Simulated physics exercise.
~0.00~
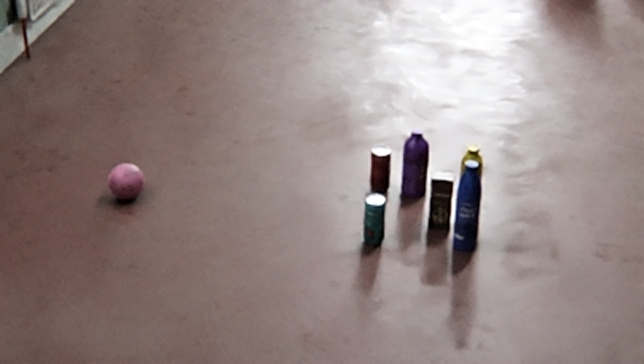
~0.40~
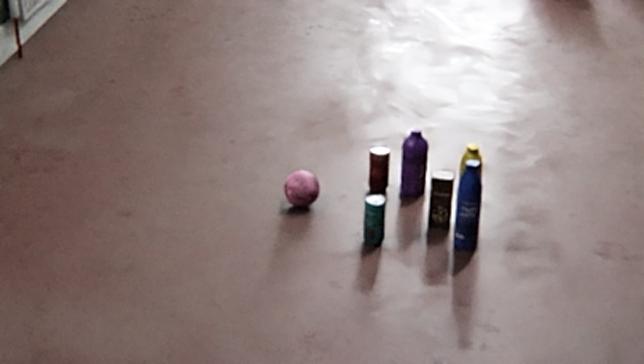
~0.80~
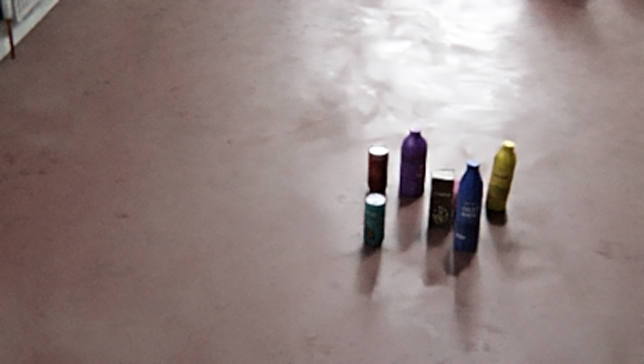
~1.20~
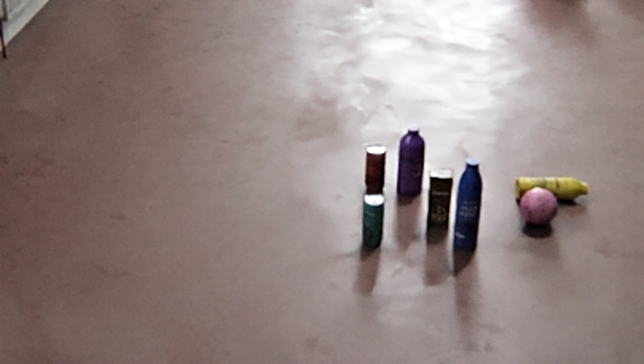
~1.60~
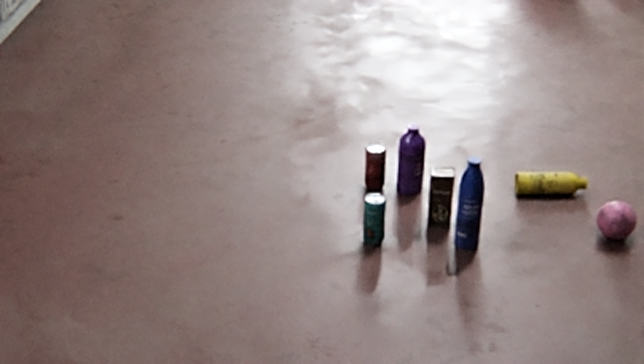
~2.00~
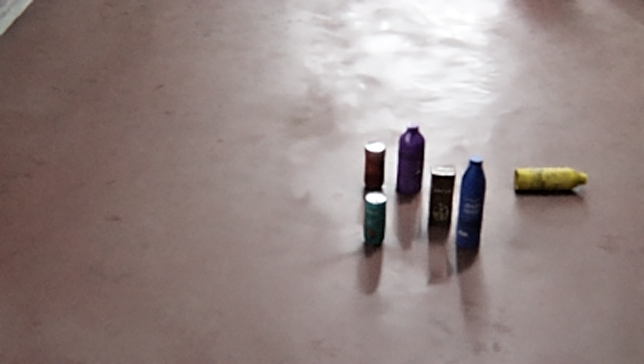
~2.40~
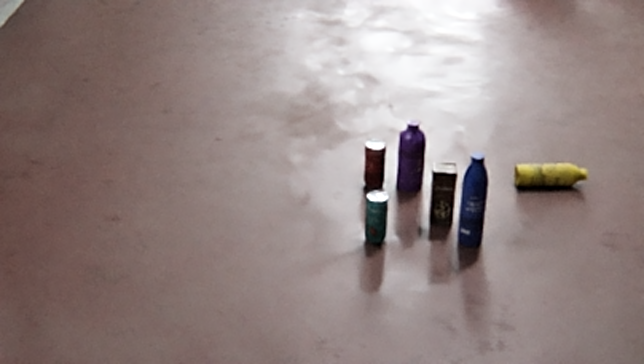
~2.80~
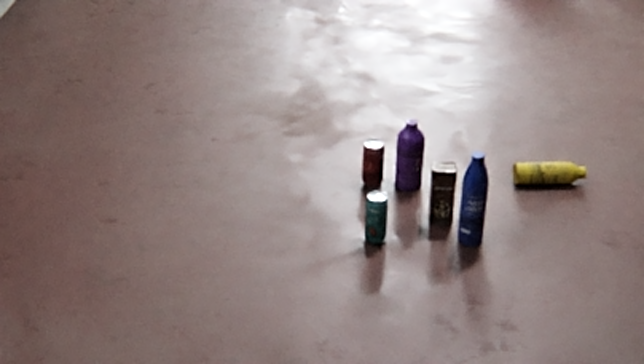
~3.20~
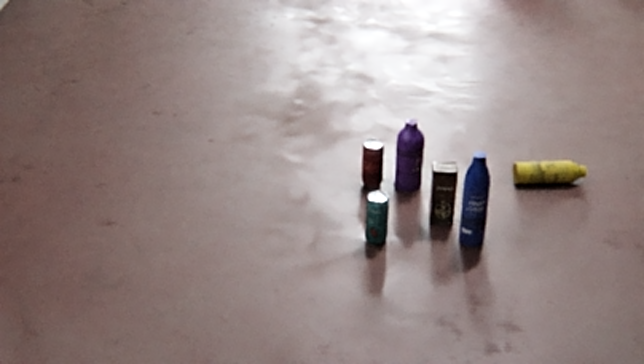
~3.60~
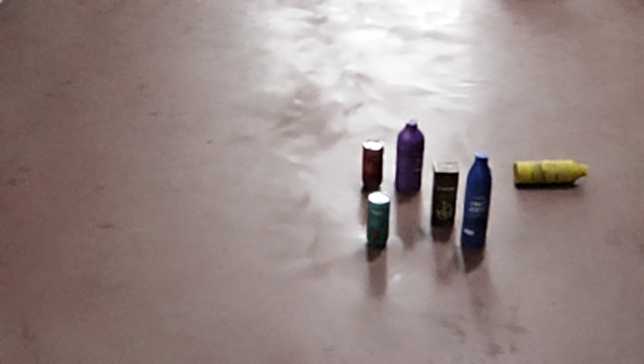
In this clip, a pink ball rolls rightward across a floor toward a cluster of upright bottles and cans, passes behind some of them and knocks over the yellow bottle, then rolls out of view, leaving the yellow bottle on its side and the others standing.
